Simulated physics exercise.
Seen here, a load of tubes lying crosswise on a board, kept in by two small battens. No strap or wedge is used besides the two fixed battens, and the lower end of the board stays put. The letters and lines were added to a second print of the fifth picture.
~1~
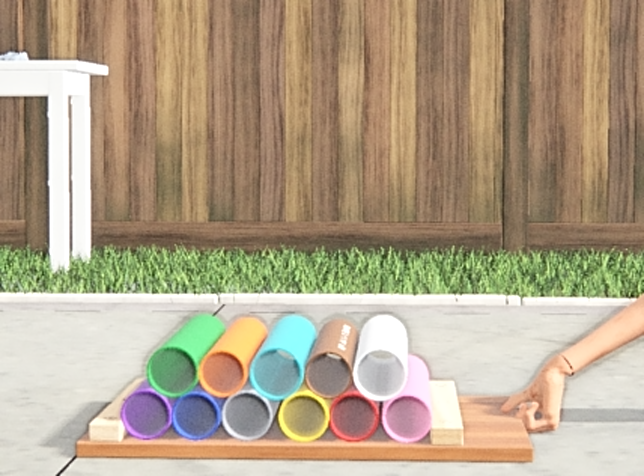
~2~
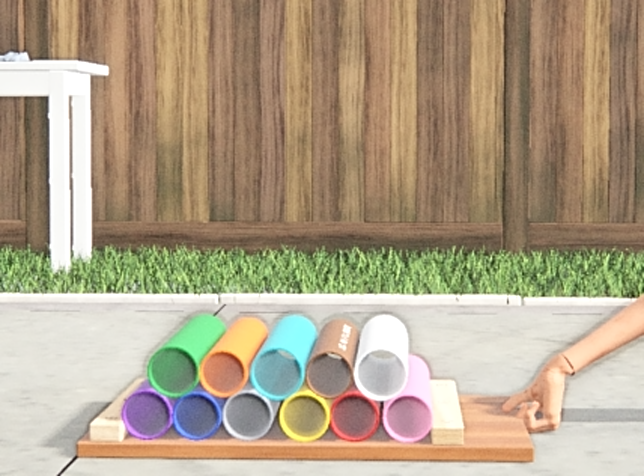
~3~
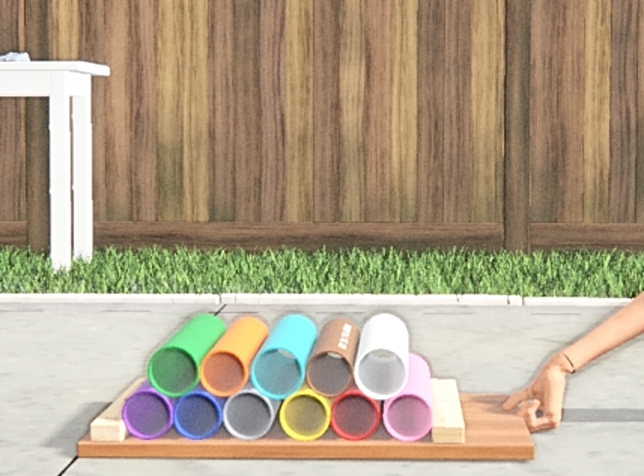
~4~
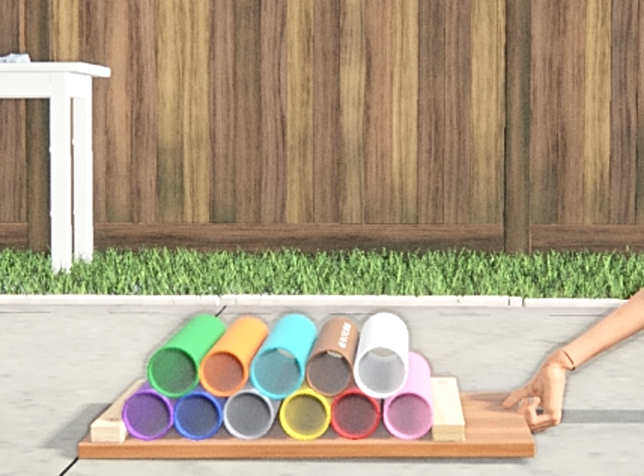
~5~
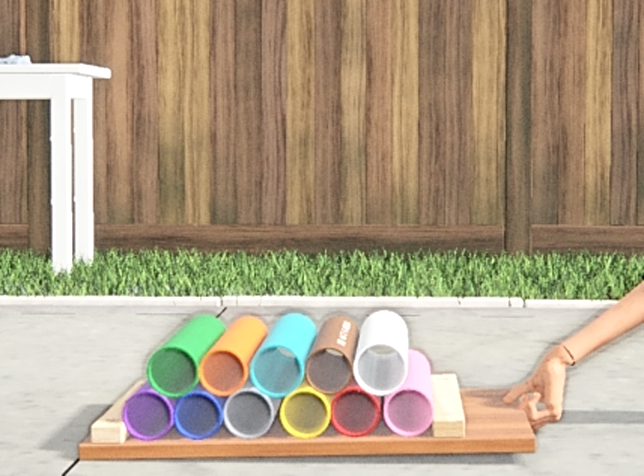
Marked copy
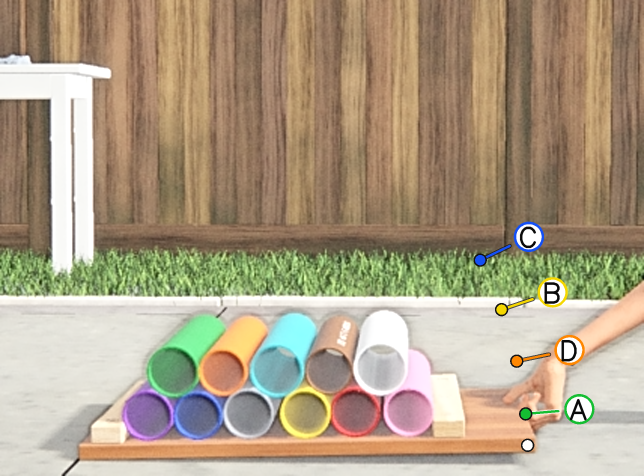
The footage shows colourful tubes stacked in two rows on a wooden board between two small battens, with a hand at the board's right end. The board and its load shift very slightly to the right, the stack keeping its arrangement.
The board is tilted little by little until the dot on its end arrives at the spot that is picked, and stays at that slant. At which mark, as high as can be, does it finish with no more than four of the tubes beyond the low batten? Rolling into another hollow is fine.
The highest mark that will do is C.
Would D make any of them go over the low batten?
No.
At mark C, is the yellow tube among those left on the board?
Yes, with C.
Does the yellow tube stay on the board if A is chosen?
The yellow tube: Yes.
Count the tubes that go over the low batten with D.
It comes to none.
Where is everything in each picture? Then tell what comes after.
Board (312, 416); purple tube (146, 415); blue tube (196, 416), in the first picture.
Blue tube (196, 416); grey tube (247, 416), in the second picture.
Board (313, 416); pink tube (408, 416); white tube (381, 373); red tube (354, 416), in the third picture.
Board (313, 415); purple tube (147, 415); grey tube (248, 415); blue tube (197, 416), in the fourth picture.
Board (314, 413); purple tube (148, 416); blue tube (198, 415), in the fifth picture.
On the marked copy, A at (525, 414); B at (502, 309); C at (480, 260); D at (517, 361); the white dot at (528, 445).
Taking C. A third of the way, board at 16°.
Two thirds of the way, board at 26°.
When it is over, board at 26°, one over the low batten (green).
As for the rest, A none over the low batten; B none over the low batten; D none over the low batten.
